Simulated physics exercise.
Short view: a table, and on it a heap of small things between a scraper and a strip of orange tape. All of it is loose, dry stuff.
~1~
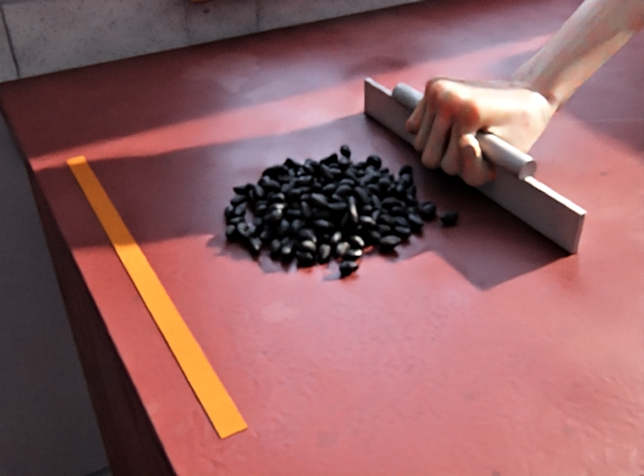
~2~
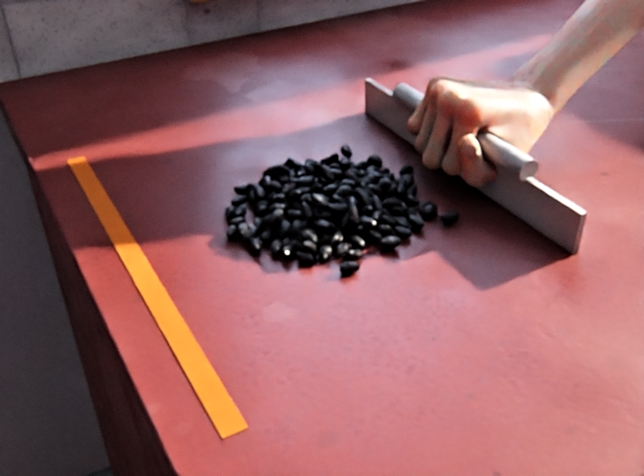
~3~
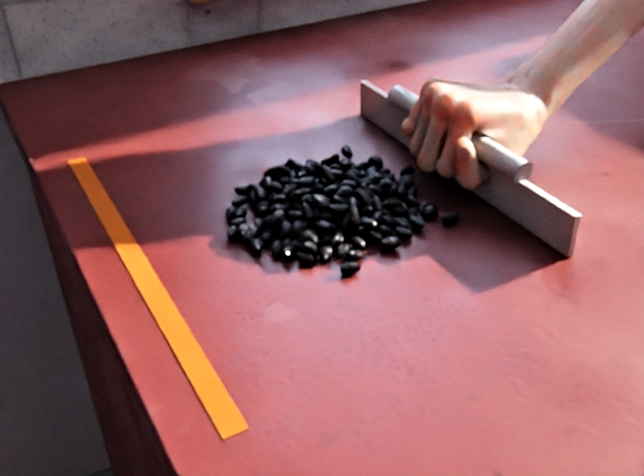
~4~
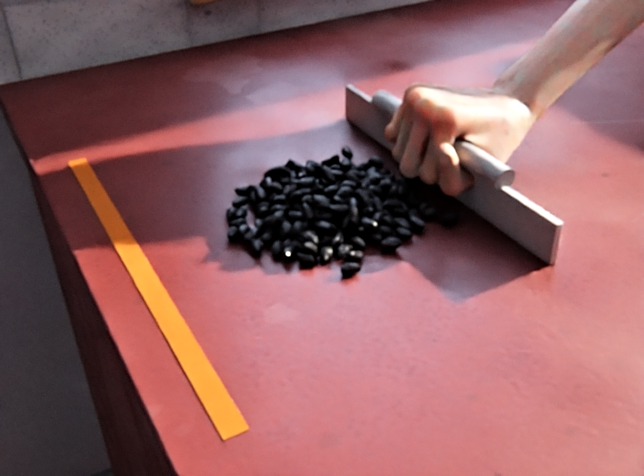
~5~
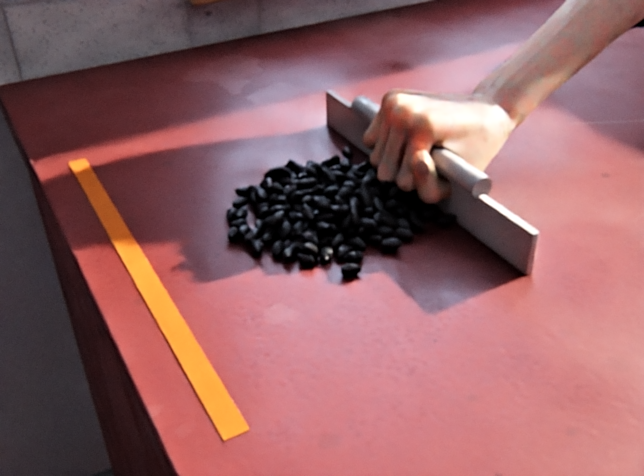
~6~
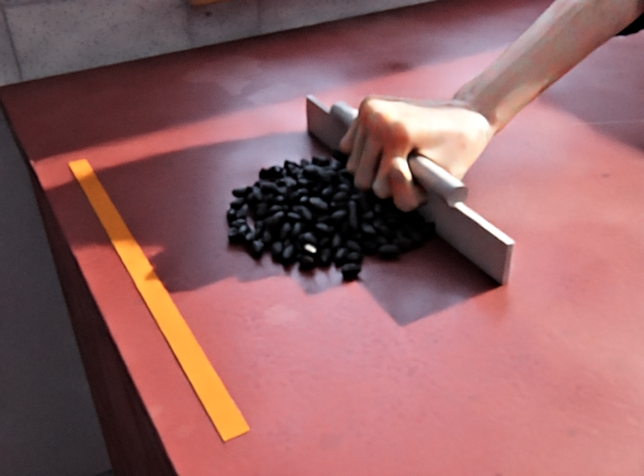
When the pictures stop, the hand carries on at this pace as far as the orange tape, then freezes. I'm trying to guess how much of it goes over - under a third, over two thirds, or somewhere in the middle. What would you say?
I would say over two thirds goes over.
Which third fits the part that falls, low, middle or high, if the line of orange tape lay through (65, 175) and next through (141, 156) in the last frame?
For the first line it's more than two thirds, and for the second it's under a third.
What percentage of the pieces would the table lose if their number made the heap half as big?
I'd say close to 70 per cent.
Soon after the last picture, scraper still moving, near (262, 193); heap all on the table, its front near (128, 259).
A little later, scraper stopped at the orange tape; heap about two thirds over the edge.
Later still, scraper stopped at the orange tape; heap most over the edge.
At rest, scraper stopped at the orange tape; heap most over the edge.
